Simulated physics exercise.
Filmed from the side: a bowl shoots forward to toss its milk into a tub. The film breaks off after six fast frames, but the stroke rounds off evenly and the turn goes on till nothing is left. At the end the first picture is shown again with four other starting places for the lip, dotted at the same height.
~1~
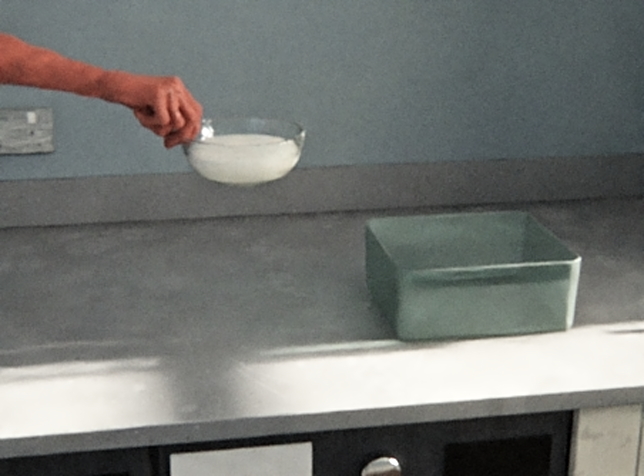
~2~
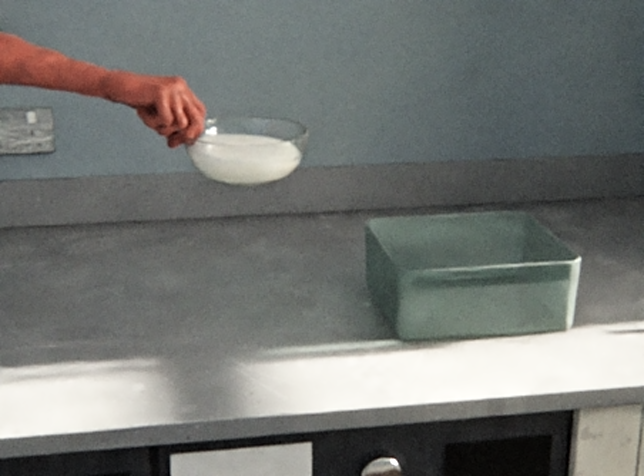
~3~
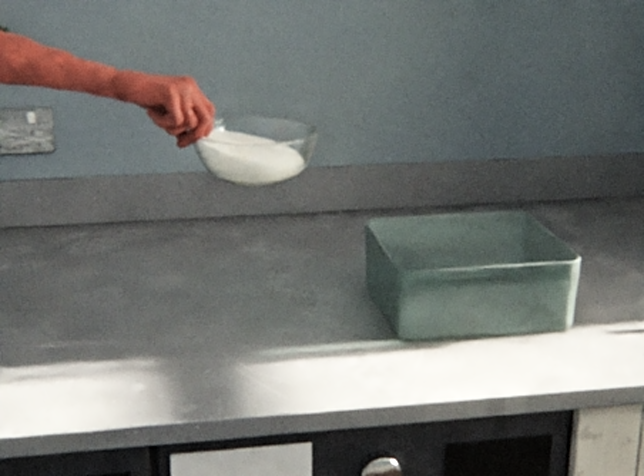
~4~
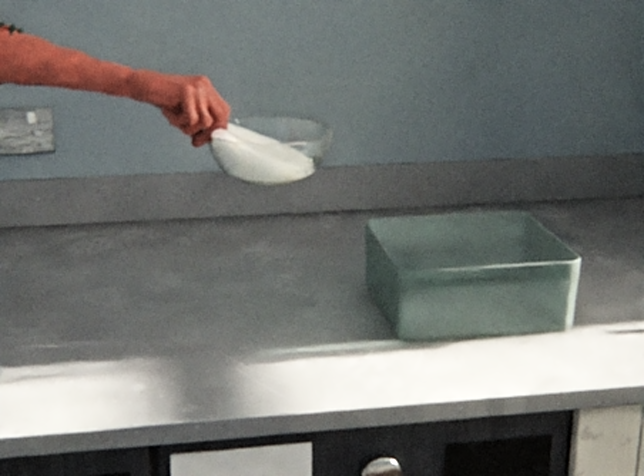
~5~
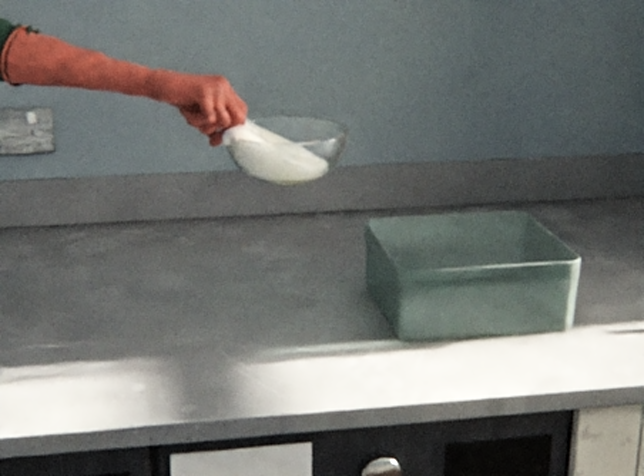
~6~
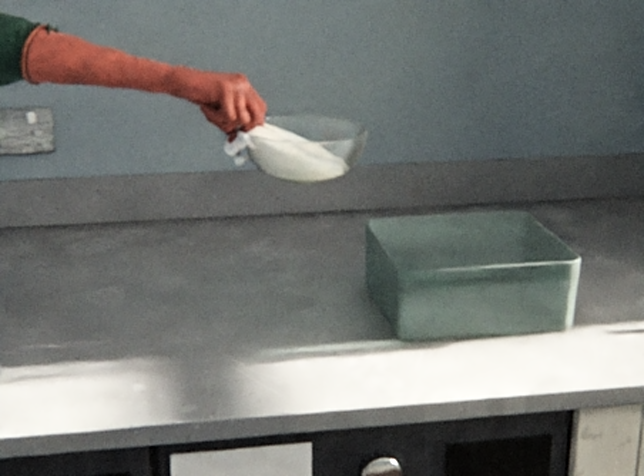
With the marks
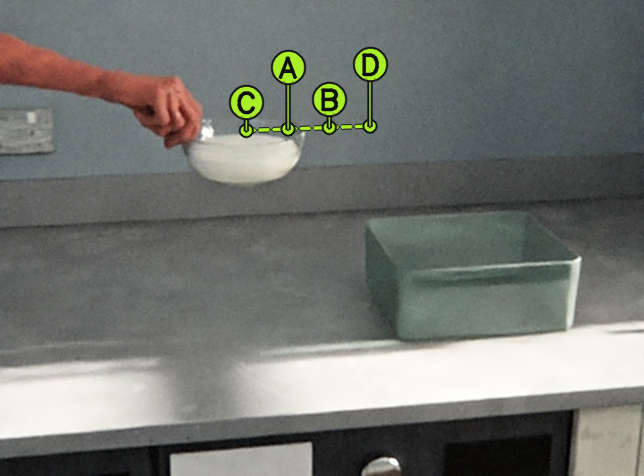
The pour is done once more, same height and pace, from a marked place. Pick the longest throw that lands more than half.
Spot C.
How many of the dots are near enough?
All four.
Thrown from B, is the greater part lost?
No.
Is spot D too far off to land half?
No, not at all.
On the marked copy, A at (288, 129); B at (329, 127); C at (246, 130); D at (370, 126).
With A, about 81 % lands in the tub, 14 % falls short and 5 % goes beside or beyond.
With B, about 86 % lands in the tub, 9 % falls short and 5 % goes beside or beyond.
With C, about 64 % lands in the tub, 30 % falls short and 6 % goes beside or beyond.
With D, about 68 % lands in the tub, 7 % falls short and 24 % goes beside or beyond.
